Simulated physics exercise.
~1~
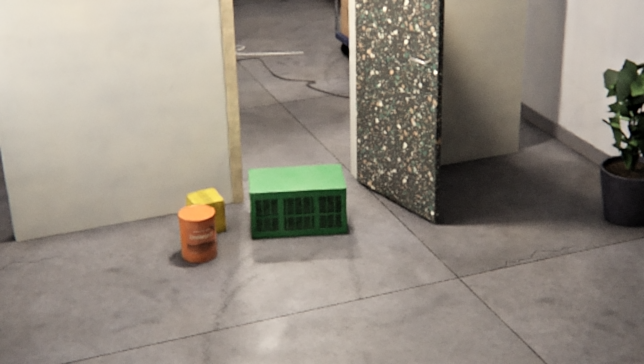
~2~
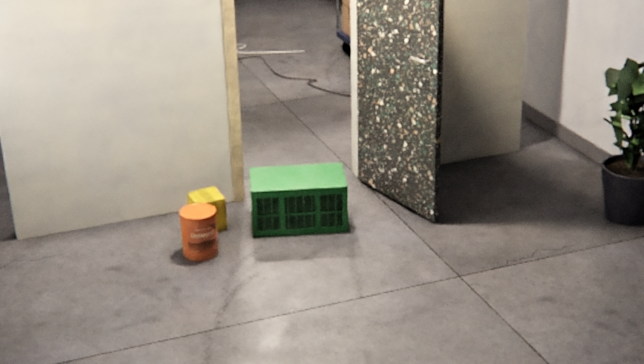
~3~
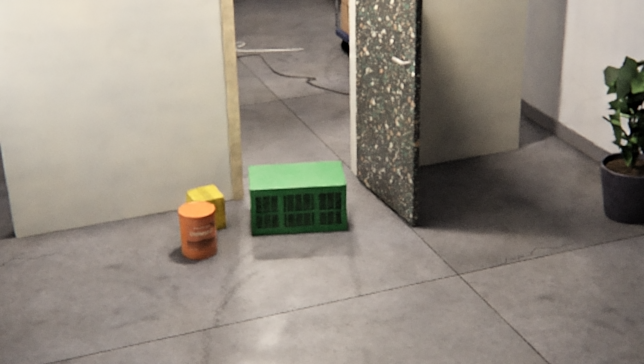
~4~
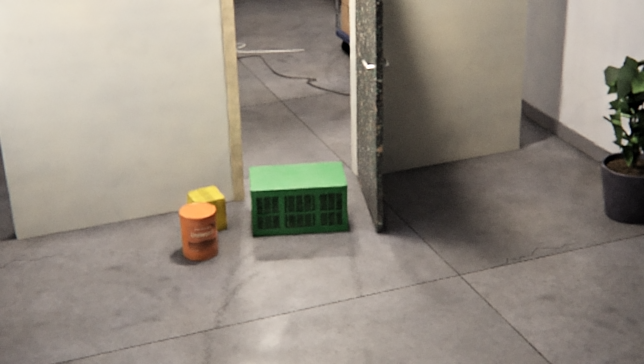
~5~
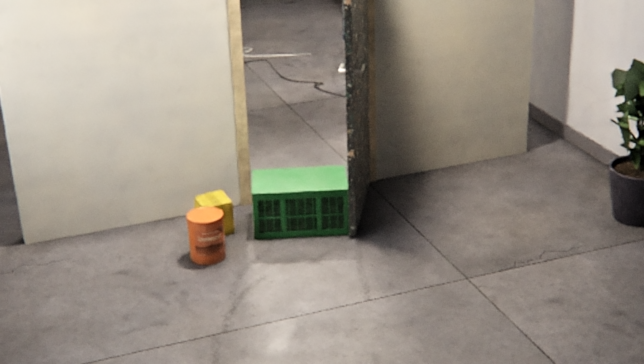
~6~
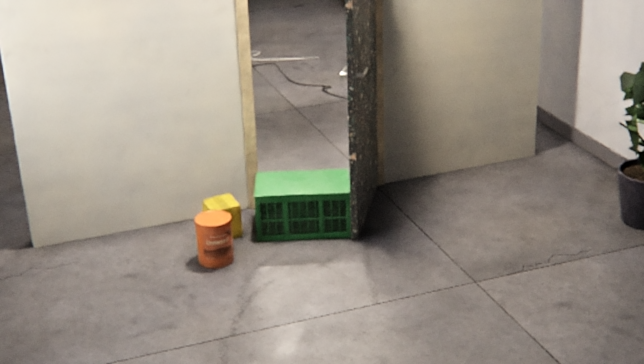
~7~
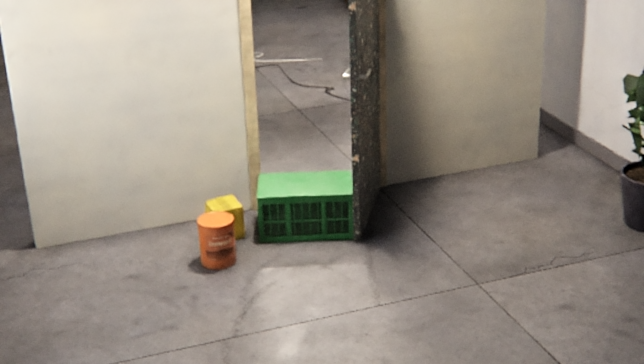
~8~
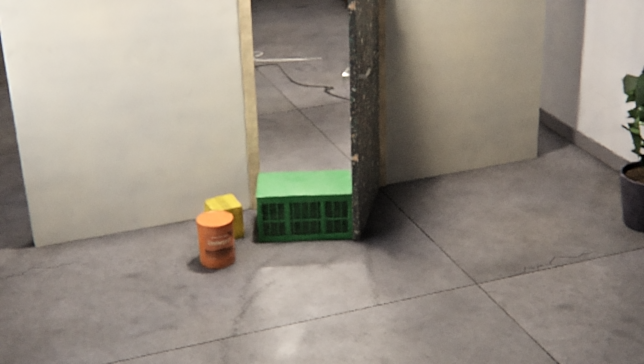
A speckled door that stood wide open swung partway toward closing and came to rest against the right end of a green crate in the doorway, still well ajar, while an orange canister and a small yellow box stayed put to the left.
